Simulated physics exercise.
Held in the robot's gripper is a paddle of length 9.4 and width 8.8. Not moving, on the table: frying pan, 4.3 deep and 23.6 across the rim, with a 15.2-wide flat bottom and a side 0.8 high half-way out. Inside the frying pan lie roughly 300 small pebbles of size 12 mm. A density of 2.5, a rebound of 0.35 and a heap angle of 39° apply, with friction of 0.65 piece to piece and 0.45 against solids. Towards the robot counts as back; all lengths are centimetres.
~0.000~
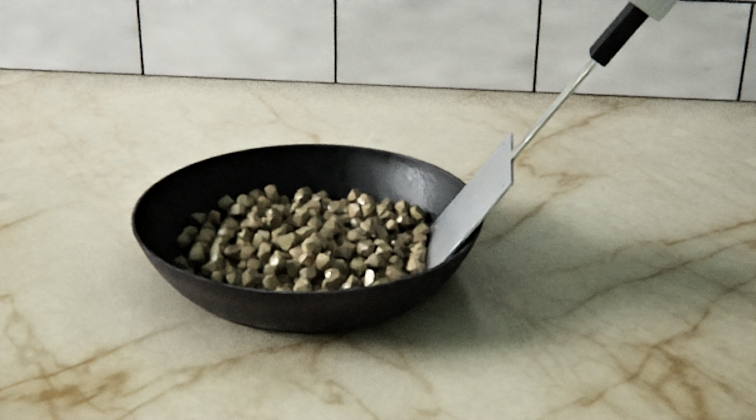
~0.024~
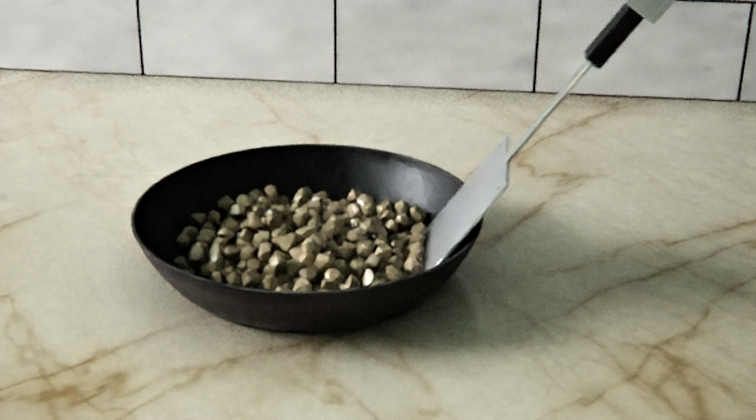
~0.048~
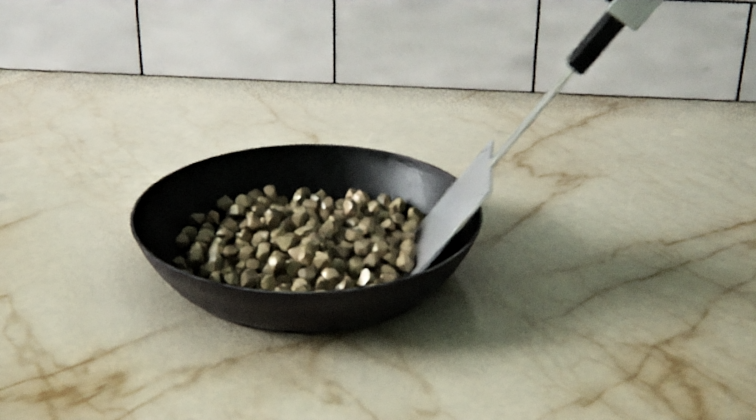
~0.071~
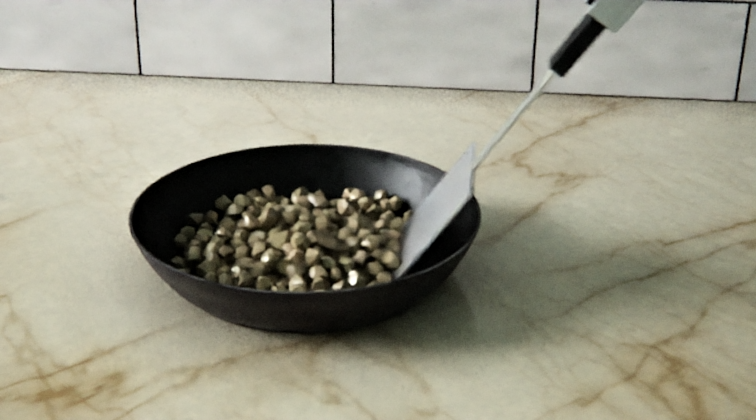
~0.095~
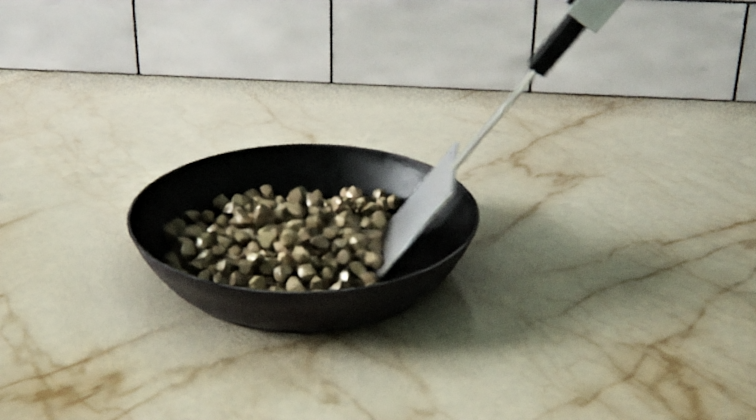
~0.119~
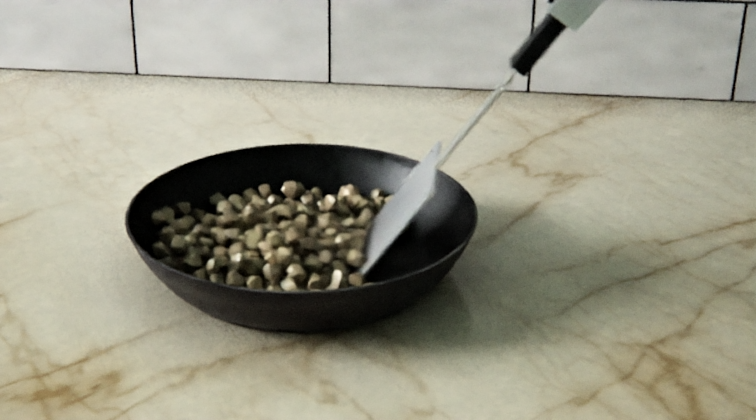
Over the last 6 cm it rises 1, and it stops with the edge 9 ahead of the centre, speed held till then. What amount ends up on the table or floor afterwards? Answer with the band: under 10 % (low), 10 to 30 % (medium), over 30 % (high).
High, over 30 %.
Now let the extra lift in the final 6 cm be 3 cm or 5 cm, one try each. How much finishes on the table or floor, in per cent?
Close to 35 and 25 percent respectively.
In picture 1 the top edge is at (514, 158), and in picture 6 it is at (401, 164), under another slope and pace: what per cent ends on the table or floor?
Close to 50 in a hundred.
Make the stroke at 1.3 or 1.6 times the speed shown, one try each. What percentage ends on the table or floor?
40 and 45 %.
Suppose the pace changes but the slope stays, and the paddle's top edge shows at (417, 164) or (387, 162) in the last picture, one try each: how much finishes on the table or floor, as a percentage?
Respectively, some 40 and 45 per cent.
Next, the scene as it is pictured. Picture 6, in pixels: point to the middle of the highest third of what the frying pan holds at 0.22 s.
Around (185, 220).
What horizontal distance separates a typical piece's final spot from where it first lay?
It comes to some 10 cm.
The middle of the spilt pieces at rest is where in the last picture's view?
(79, 241), roughly.
After 0.22 s, sloping 55°, highest piece 7 above the table; 295 in the frying pan, 2 on the blade or in flight.
After 0.32 s, sloping 55°, highest piece 7 above the table; 271 in the frying pan, 26 on the blade or in flight.
After 0.58 s, sloping 55°, highest piece 5 above the table; 182 in the frying pan, 112 on the table or floor, 3 on the blade or in flight.
After 1.63 s, sloping 55°, highest piece 5 above the table; 181 in the frying pan, 116 on the table or floor.
At rest, 181 in the frying pan, 116 on the table or floor. That is 39 % on the table or floor.
